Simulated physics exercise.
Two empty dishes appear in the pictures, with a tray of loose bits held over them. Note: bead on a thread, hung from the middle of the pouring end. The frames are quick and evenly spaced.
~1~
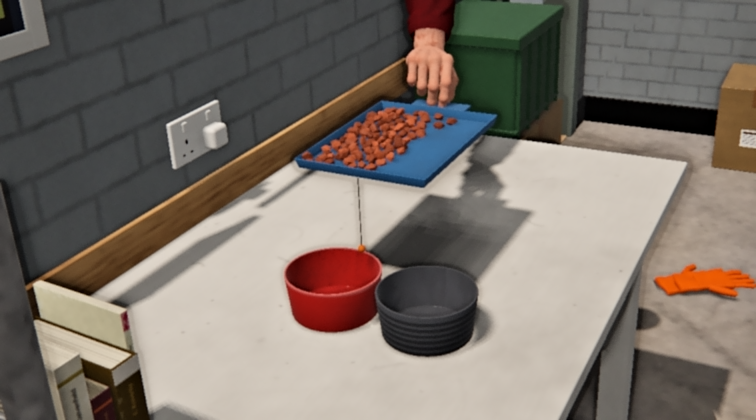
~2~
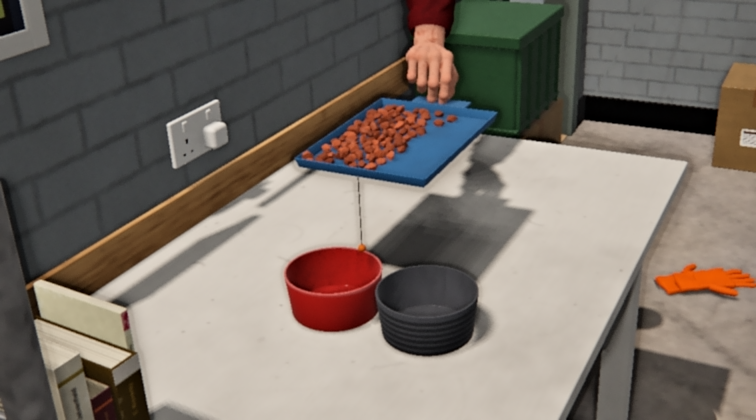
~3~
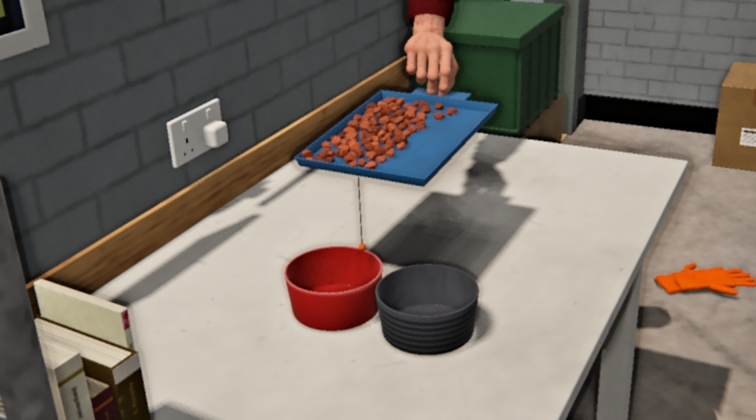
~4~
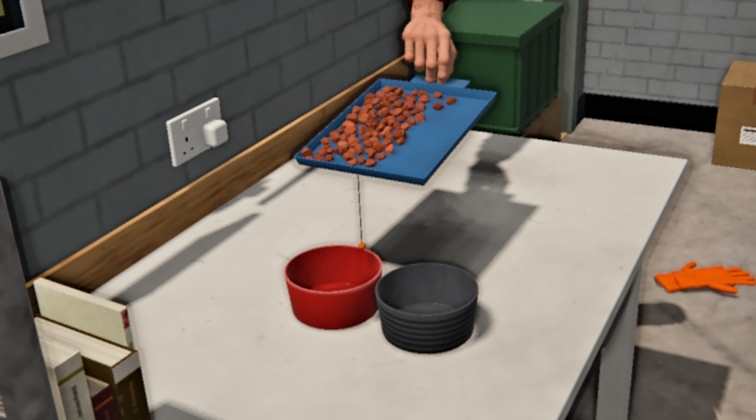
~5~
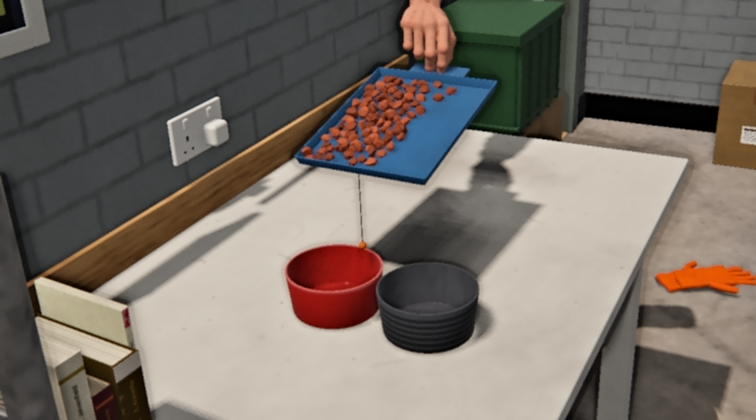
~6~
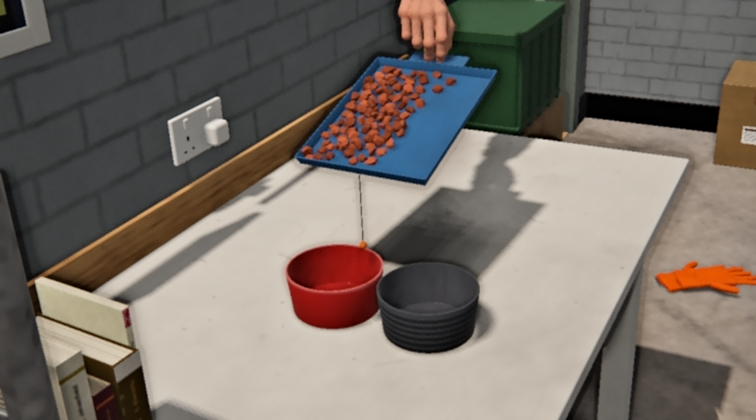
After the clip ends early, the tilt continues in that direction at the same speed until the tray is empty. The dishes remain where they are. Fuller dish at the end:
It pours more generously into the left dish, it seems.
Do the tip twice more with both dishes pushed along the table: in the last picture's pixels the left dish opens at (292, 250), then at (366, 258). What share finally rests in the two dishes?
Result, in turn: 70 %, 50 %.
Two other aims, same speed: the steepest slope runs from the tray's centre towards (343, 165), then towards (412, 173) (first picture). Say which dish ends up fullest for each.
Well, the dish on the left side comes out on top first, and then the dish on the right side does.
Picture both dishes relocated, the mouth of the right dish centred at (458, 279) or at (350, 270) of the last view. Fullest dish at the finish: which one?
Answer, in order: The one to the left and the one to the right.
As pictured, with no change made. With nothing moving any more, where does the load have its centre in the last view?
I'd put the middle somewhere around (343, 304).
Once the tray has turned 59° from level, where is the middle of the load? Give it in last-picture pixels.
Mark it at roughly (354, 141) in the final frame.
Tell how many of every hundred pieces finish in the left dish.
Roughly 70 %.
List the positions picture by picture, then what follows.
In the first frame, corners of the pouring end at (298, 158) and (423, 178), level; middle of the load at (376, 138), bits of crushed brick; left dish at (309, 310); right dish at (405, 333); bead on its thread at (362, 248).
In the second frame, corners of the pouring end at (299, 158) and (423, 178), level; middle of the load at (377, 137).
In the third frame, corners of the pouring end at (299, 157) and (423, 177), tipped barely, level across its low end; middle of the load at (377, 132).
In the fourth frame, corners of the pouring end at (298, 156) and (423, 176), tipped a little, level across its low end; middle of the load at (376, 126).
In the fifth frame, corners of the pouring end at (298, 155) and (423, 177), tipped a little, level across its low end; middle of the load at (376, 120).
In the sixth frame, corners of the pouring end at (298, 155) and (424, 177), tipped clearly, level across its low end; middle of the load at (375, 115); left dish at (311, 306); right dish at (407, 330).
Soon, tray tipped steeply; nearly all on the tray; a stray few in the air.
A while on, tray tipped right over; a small part on the tray; about a quarter in the right dish; about half in the left dish; a small part outside both; a small part in the air.
Towards the end, tray tipped past a quarter turn; about a quarter in the right dish; about two thirds in the left dish; a small part outside both.
Finally, tray tipped past a quarter turn; about a quarter in the right dish; about two thirds in the left dish; a small part outside both.
